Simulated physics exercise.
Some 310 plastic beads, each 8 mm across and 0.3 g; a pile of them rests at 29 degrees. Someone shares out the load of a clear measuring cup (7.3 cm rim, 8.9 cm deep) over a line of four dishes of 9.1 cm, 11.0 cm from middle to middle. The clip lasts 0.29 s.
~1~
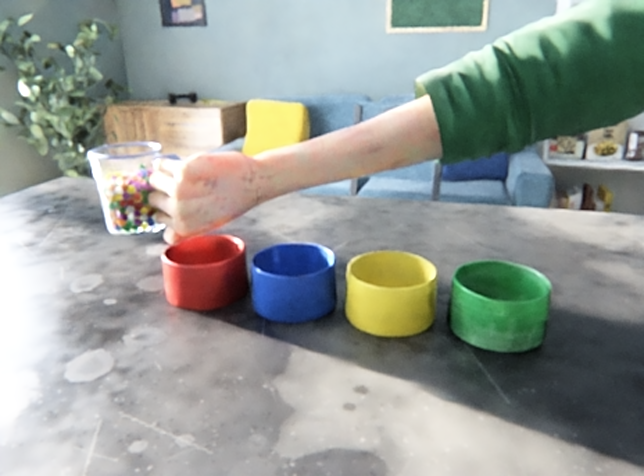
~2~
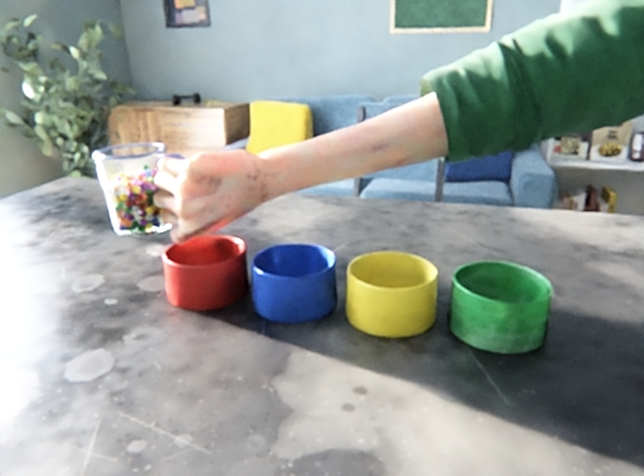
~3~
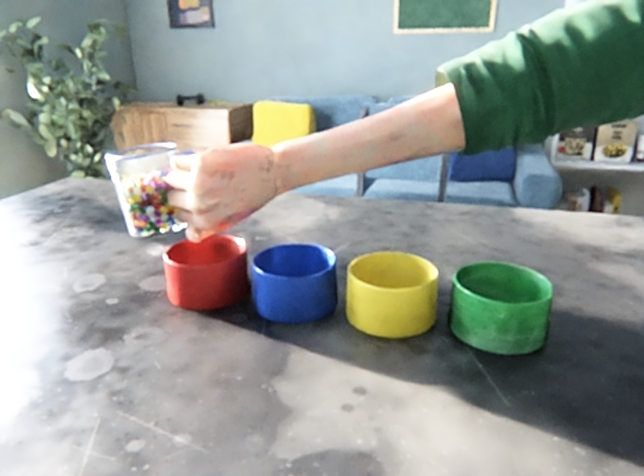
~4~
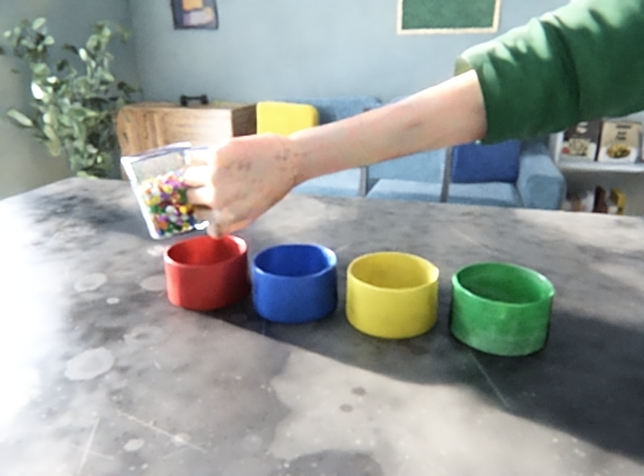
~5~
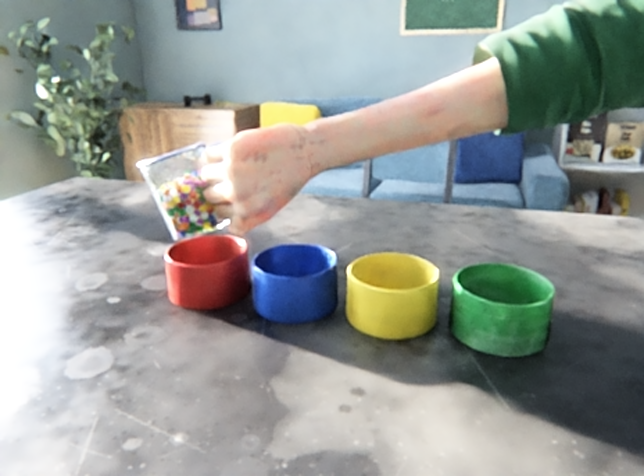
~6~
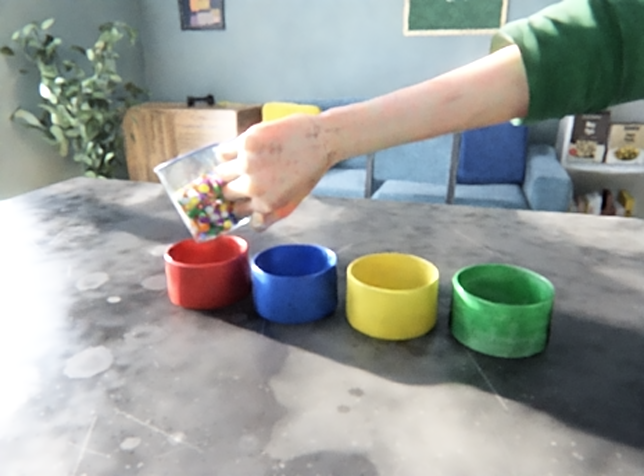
A hand moves a clear cup of colourful beads rightward above the red dish, gradually tilting it.
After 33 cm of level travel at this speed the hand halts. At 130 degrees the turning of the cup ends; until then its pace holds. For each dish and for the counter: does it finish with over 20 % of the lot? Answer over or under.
Red: Under, blue: Under, green: Under, yellow: Over, counter: Under.
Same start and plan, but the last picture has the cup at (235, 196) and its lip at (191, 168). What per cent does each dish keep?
Red 0; blue 0; green 0; yellow 100.
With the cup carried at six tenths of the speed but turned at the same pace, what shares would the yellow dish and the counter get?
Then: Yellow 40, counter 20.
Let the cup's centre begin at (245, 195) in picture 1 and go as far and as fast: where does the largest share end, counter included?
The winner: Green.
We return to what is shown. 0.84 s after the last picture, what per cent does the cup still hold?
About 95 per cent.
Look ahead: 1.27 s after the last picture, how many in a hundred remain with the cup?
Roughly 0 per cent.
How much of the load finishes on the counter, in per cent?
Some 0 per cent.
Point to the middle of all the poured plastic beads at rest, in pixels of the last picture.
Near (385, 295).
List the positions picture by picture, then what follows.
In the first frame, cup at (132, 189), tilt 0 degrees, lip at (99, 149), moved 0.0 cm; middle of the pieces at (137, 198); red dish at (204, 250); blue dish at (293, 259); yellow dish at (392, 269); green dish at (501, 280).
In the second frame, cup at (138, 189), tilt 1 degrees, lip at (103, 150), moved 0.6 cm; middle of the pieces at (142, 198).
In the third frame, cup at (151, 190), tilt 6 degrees, lip at (115, 153), moved 2.2 cm; middle of the pieces at (156, 199).
In the fourth frame, cup at (169, 191), tilt 12 degrees, lip at (131, 158), moved 4.5 cm; middle of the pieces at (175, 200).
In the fifth frame, cup at (188, 192), tilt 17 degrees, lip at (147, 163), moved 6.8 cm; middle of the pieces at (194, 201).
In the sixth frame, cup at (206, 193), tilt 23 degrees, lip at (163, 168), moved 9.1 cm; middle of the pieces at (213, 202); red dish at (207, 250); blue dish at (295, 260); yellow dish at (393, 271); green dish at (503, 284).
Then, 0.50 s after the last picture, tilt 74 degrees; cup holds 100 %.
Then, 0.84 s after the last picture, tilt 108 degrees; cup holds 95 %, yellow 5 %.
Then, 1.27 s after the last picture, tilt 130 degrees; cup holds 0 %, yellow 100 %.
In the end, red 0 %, blue 0 %, green 0 %, yellow 100 %, counter 0 %.
